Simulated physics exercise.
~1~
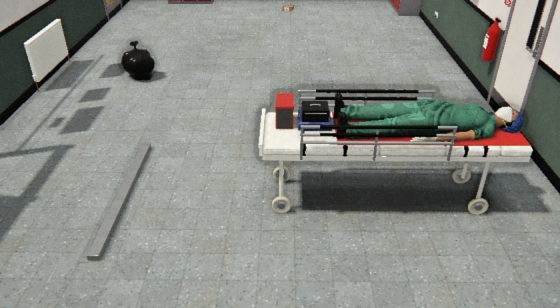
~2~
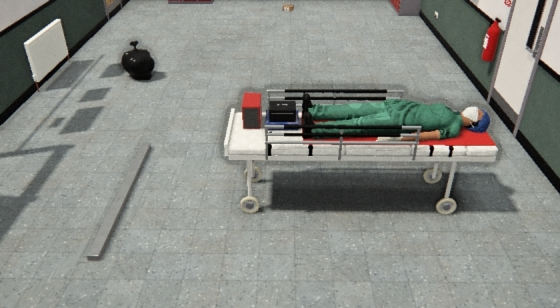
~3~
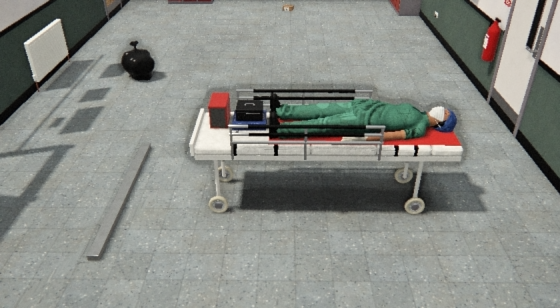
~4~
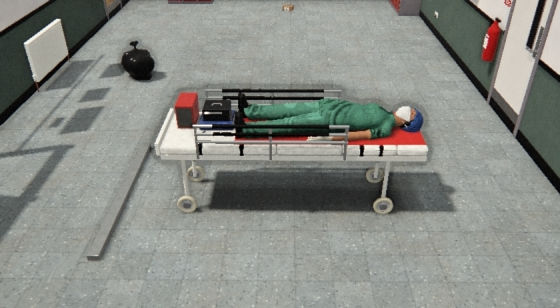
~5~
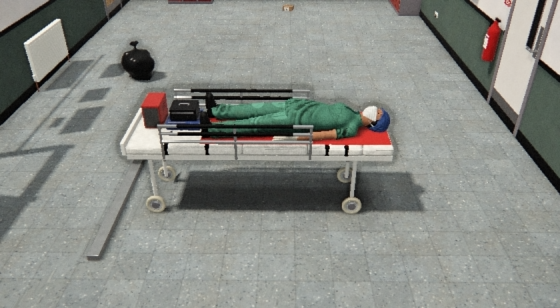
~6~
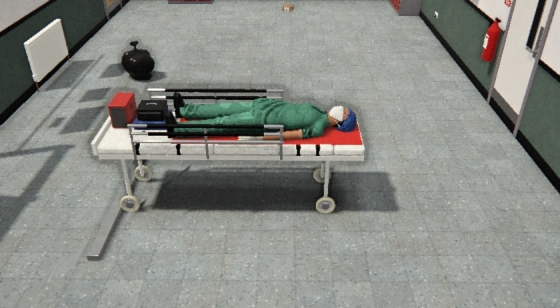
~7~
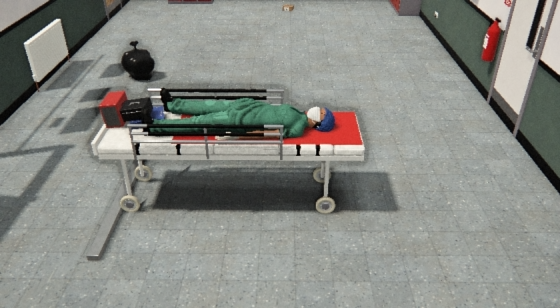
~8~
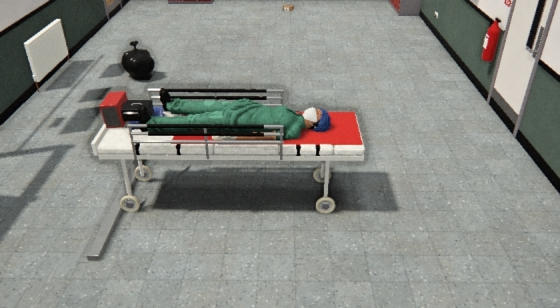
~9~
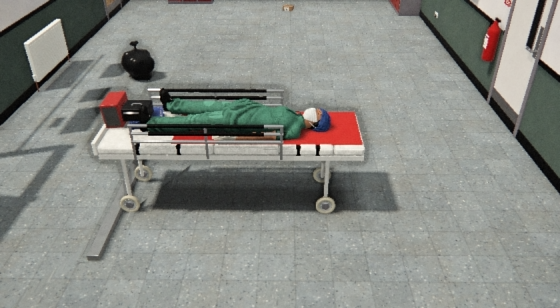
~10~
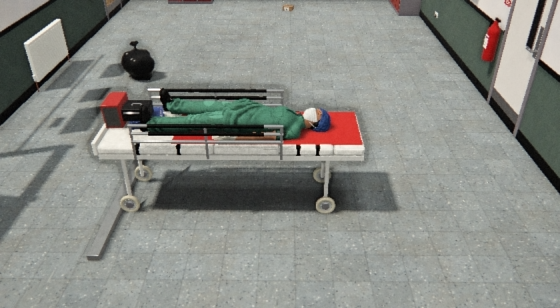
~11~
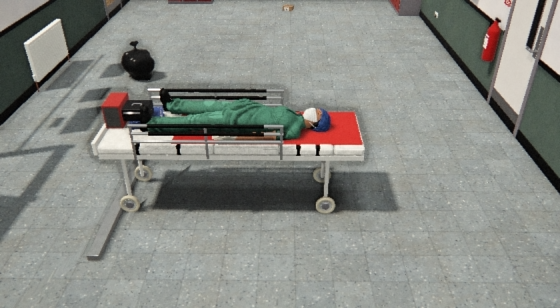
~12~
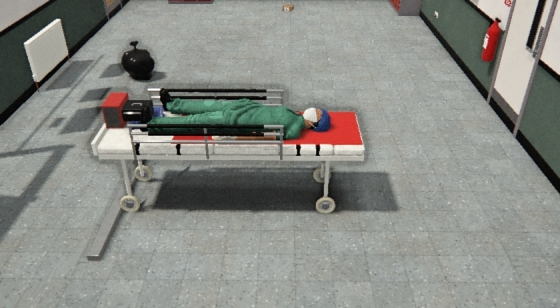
In a corridor, a trolley rolls left and stops, its person and items sliding slightly but staying aboard.
